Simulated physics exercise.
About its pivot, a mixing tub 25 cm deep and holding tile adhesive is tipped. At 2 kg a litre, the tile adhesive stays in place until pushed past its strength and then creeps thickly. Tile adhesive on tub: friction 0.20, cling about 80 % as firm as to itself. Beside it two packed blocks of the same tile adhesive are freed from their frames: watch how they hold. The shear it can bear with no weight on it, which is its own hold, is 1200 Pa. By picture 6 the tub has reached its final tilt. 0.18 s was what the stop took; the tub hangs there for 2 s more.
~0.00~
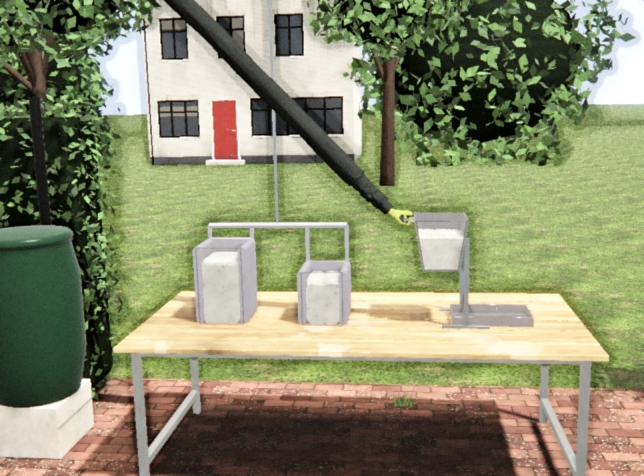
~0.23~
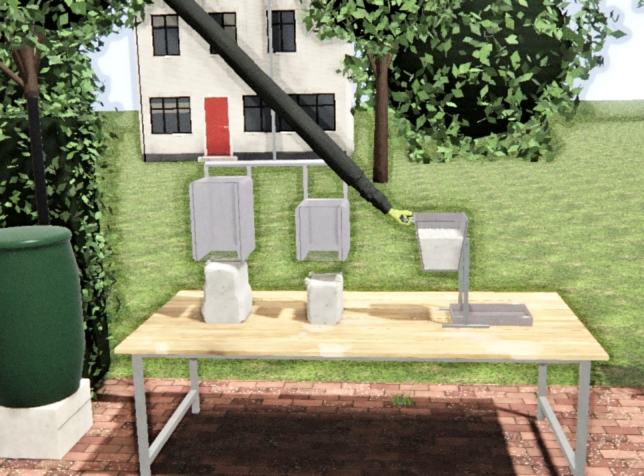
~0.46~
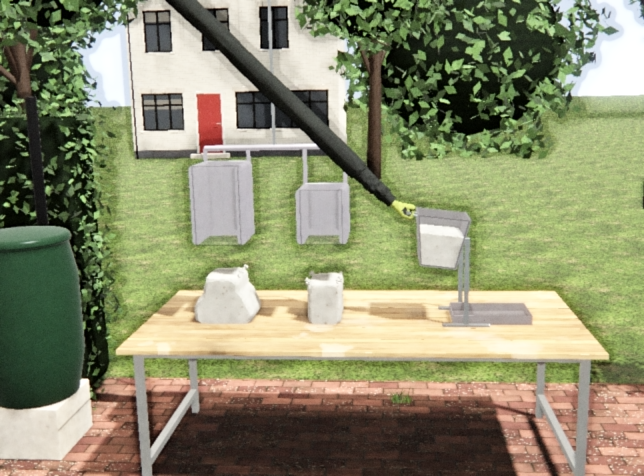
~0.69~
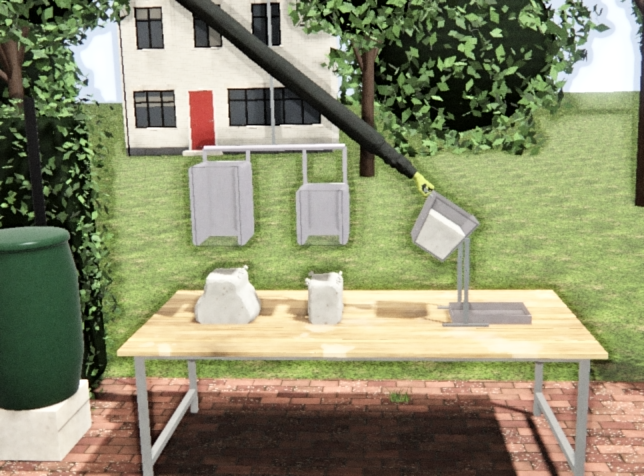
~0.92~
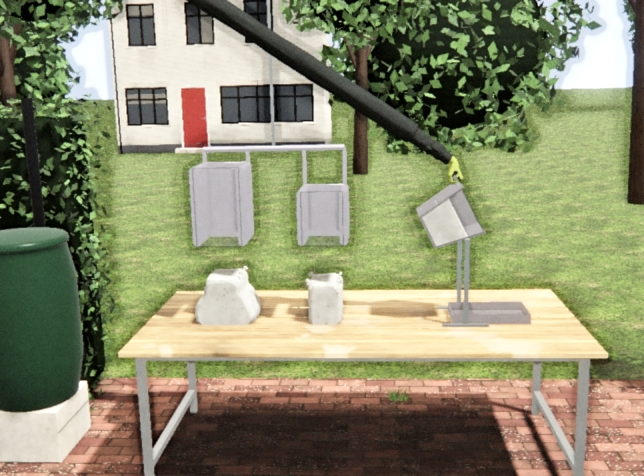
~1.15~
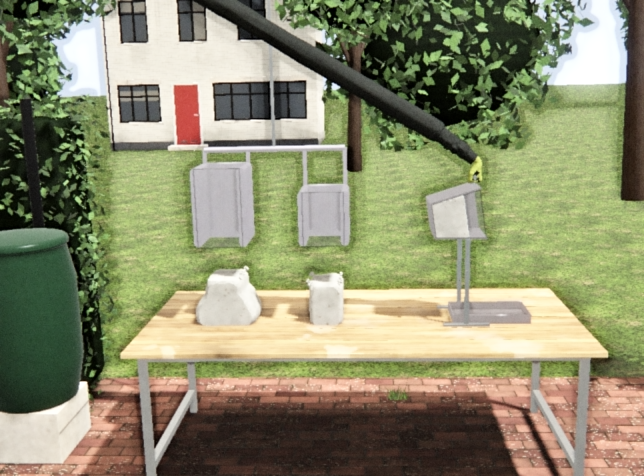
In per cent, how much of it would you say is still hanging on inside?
I would say around 100 percent.
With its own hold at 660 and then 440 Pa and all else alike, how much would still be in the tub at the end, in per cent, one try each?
Respectively, close to 100 % and close to 80 %.
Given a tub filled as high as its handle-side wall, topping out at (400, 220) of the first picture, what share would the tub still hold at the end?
I'd put it at close to 100 per cent.
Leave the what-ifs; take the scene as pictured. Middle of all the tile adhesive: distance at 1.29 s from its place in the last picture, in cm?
Something like 0 cm, I'd say.
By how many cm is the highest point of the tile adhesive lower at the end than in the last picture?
About 0 cm.
By 1.29 s, the tub is at 82 degrees and holds 100 %.
By 1.46 s, the tub is at 82 degrees and holds 100 %.
By 1.63 s, the tub is at 82 degrees and holds 100 %.
By 1.80 s, the tub is at 82 degrees and holds 100 %.
By 3.15 s, at the end, the tub is at 82 degrees and holds 100 %.
